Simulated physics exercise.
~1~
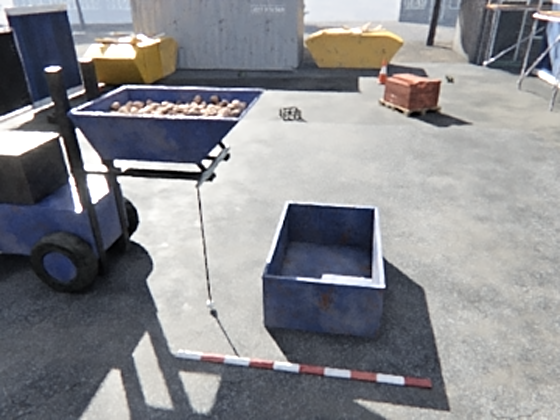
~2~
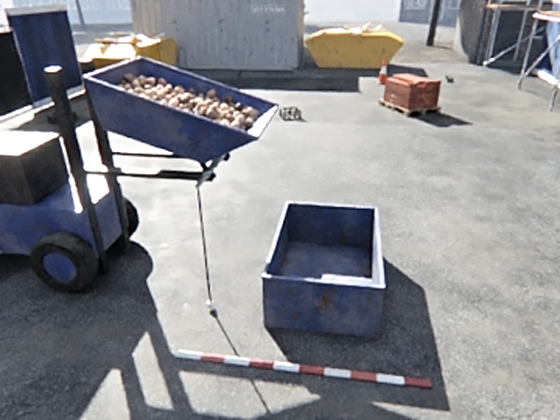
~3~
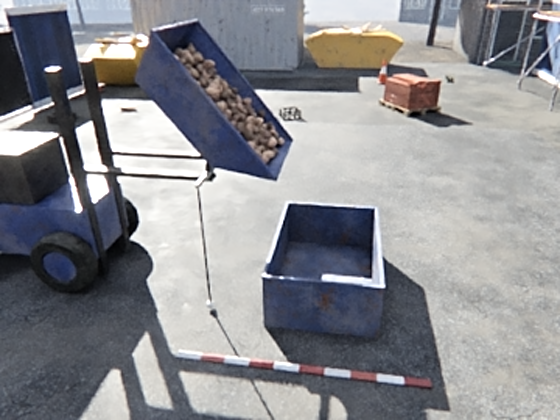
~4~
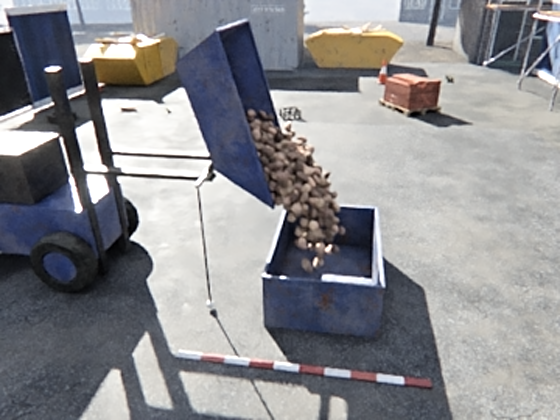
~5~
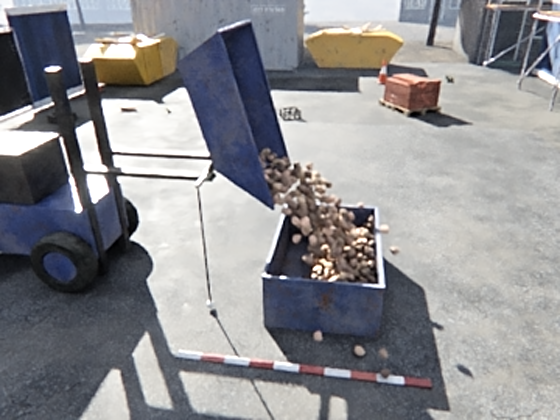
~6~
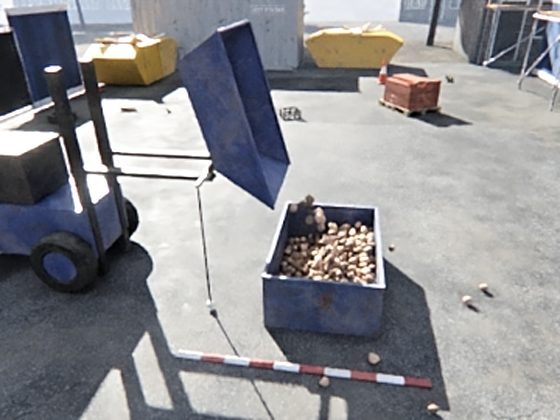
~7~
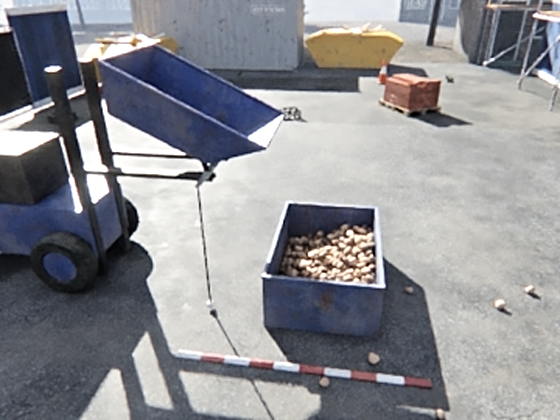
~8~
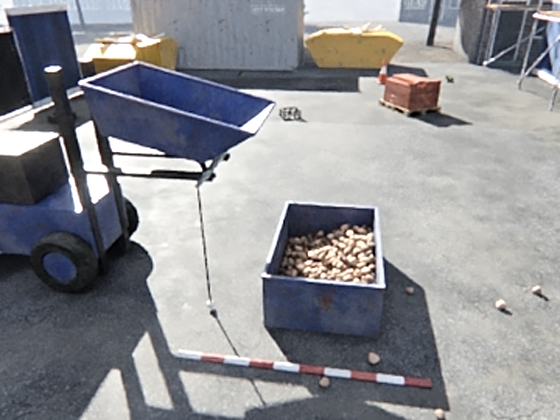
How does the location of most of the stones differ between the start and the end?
At the start the stones lie in the raised skip on the forklift at the upper left. At the end nearly all of them are lower and farther right, in the blue bin on the ground.
